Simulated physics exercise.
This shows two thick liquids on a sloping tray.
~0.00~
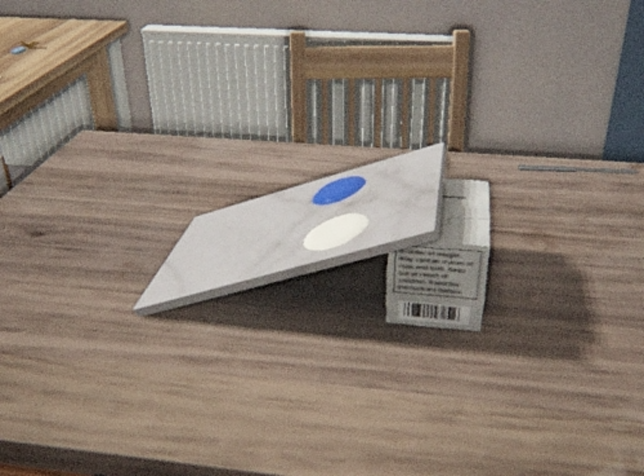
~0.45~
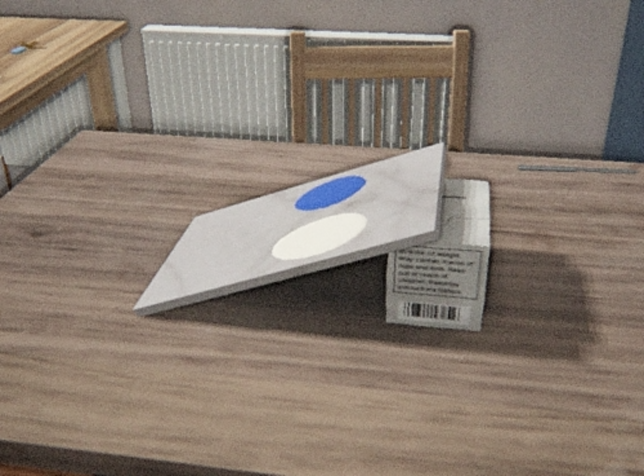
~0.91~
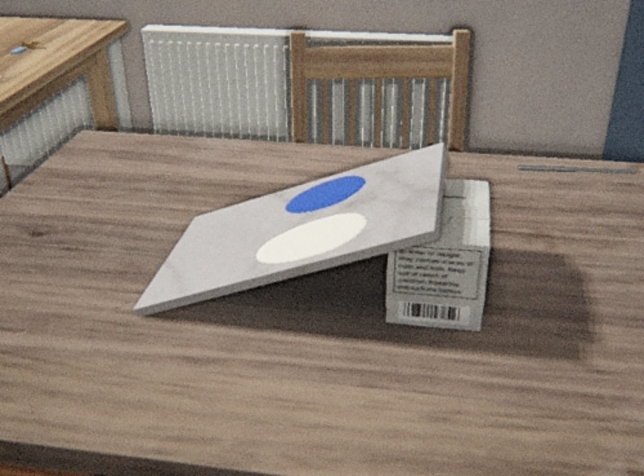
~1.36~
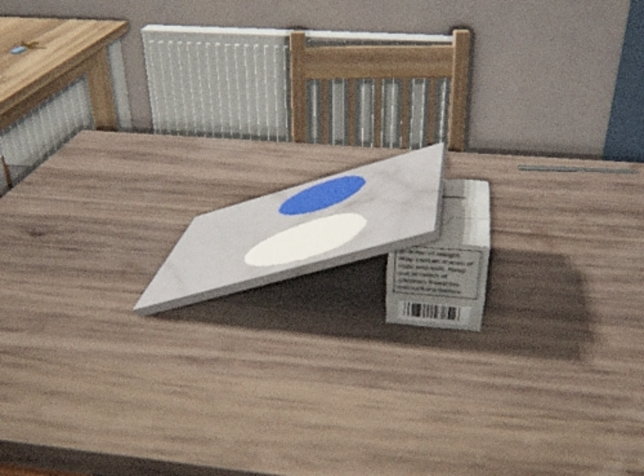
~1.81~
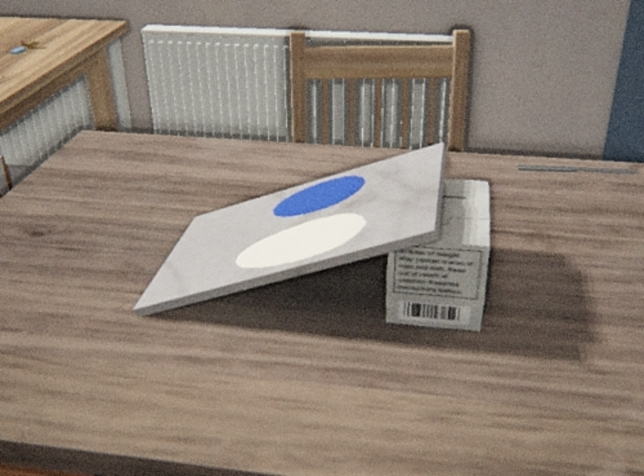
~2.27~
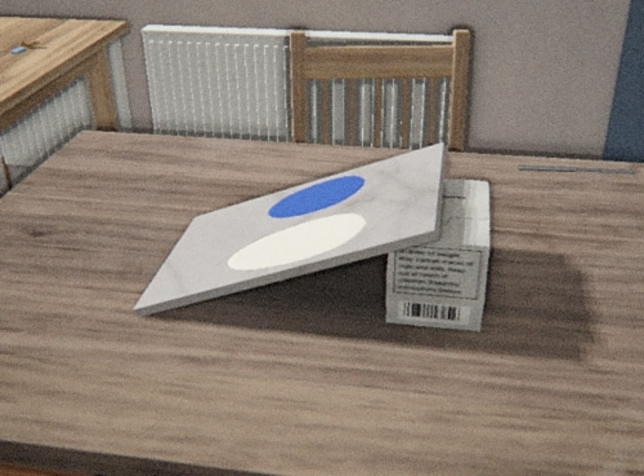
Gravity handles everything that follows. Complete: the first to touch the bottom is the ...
Nearer one.
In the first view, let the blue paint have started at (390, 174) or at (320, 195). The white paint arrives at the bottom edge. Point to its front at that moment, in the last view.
Tip, last view - try 1: Approx. (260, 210); try 2: Approx. (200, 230).
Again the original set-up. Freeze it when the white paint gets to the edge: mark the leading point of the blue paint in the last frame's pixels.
(221, 224), roughly.
By 6.1 s, the white paint is three quarters of the way down; the blue paint is three quarters of the way down.
By 9.4 s, the white paint is close to the edge; the blue paint is three quarters of the way down.
By 12.0 s, the white paint is at the low edge; the blue paint is three quarters of the way down.
